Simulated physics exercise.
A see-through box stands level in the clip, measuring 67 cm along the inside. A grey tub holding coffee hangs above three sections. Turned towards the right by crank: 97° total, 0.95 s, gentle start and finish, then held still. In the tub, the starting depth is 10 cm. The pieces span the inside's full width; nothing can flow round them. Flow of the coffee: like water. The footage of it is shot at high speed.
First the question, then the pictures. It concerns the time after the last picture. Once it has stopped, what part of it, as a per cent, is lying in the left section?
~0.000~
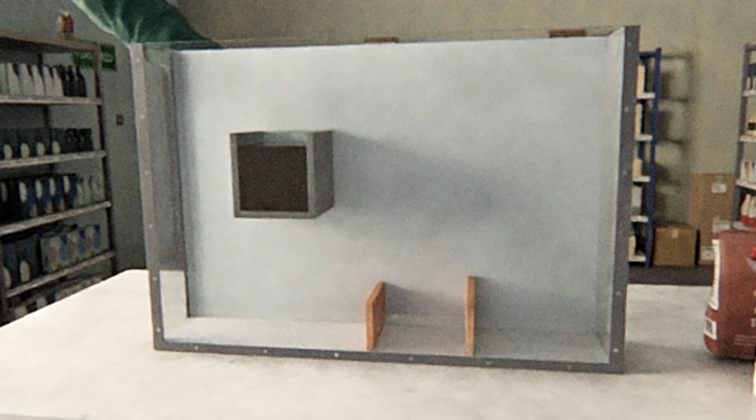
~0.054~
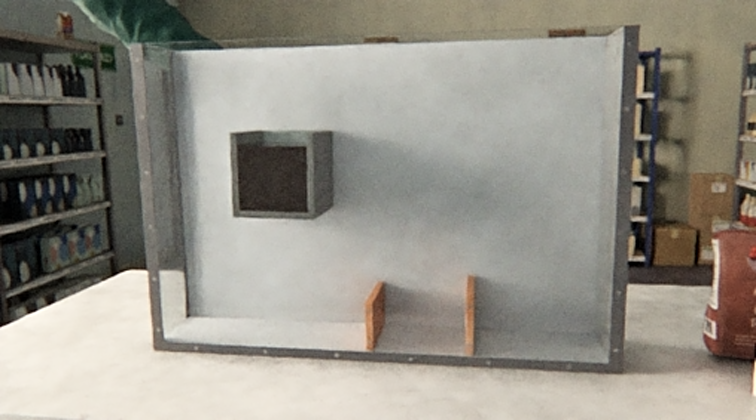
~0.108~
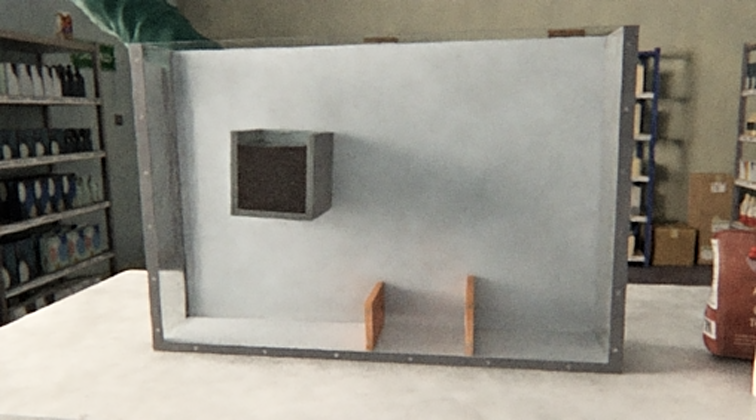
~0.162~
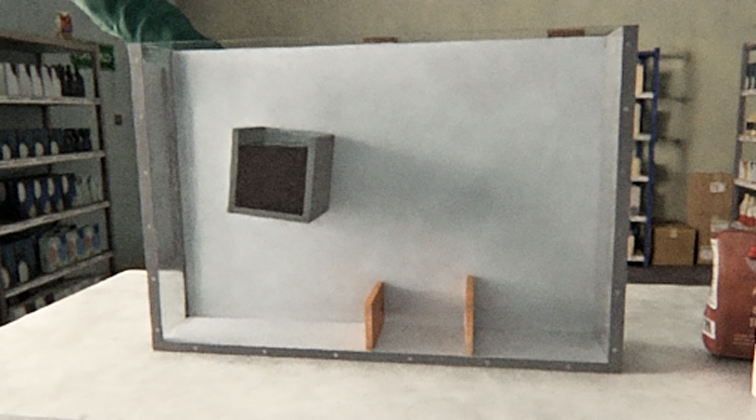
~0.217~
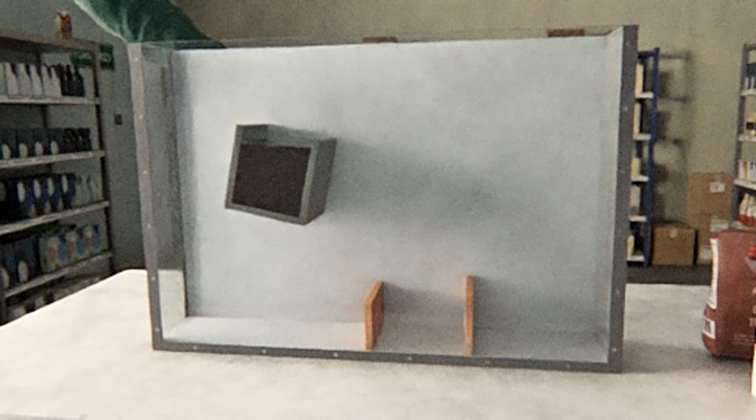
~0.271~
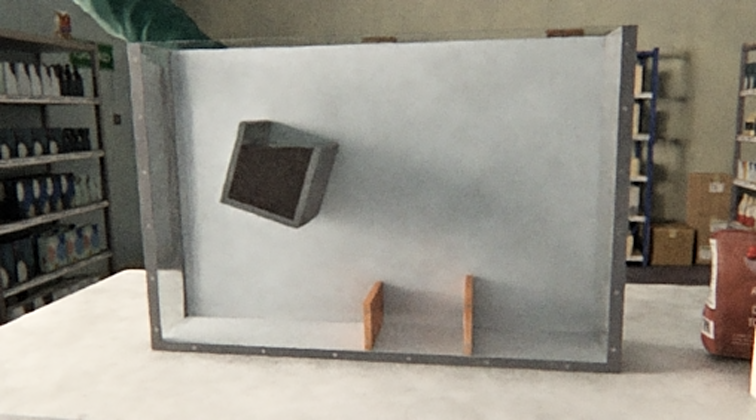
The left section has about 25 %.
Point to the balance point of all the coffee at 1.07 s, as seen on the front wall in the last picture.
Centre of mass, front wall: Approx. (395, 292).
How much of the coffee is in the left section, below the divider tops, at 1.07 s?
About 6 %.
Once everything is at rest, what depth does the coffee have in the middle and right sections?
5.5 cm and 0.5 cm, give or take.
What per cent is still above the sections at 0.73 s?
About 80 per cent.
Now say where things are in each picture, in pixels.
In the first picture, tilt 0°; lip (310, 134); the highest coffee is at (287, 147); divider tops at (369, 305) and (470, 298).
In the second picture, tilt 1°; lip (310, 134); the highest coffee is at (278, 148).
In the third picture, tilt 3°; lip (311, 136); the highest coffee is at (247, 148).
In the fourth picture, tilt 7°; lip (313, 139); the highest coffee is at (246, 147).
In the fifth picture, tilt 12°; lip (315, 143); the highest coffee is at (251, 147).
In the sixth picture, tilt 18°; lip (318, 148); the highest coffee is at (253, 148).
Then, 0.47 s in, hardly anything has reached the bottom yet.
Then, 0.73 s in, 18 per cent is down, the largest part in the middle section.
Then, 1.07 s in, 66 per cent is down, the largest part in the middle section.
Finally, the split from left to right is 23, 68 and 9 per cent.
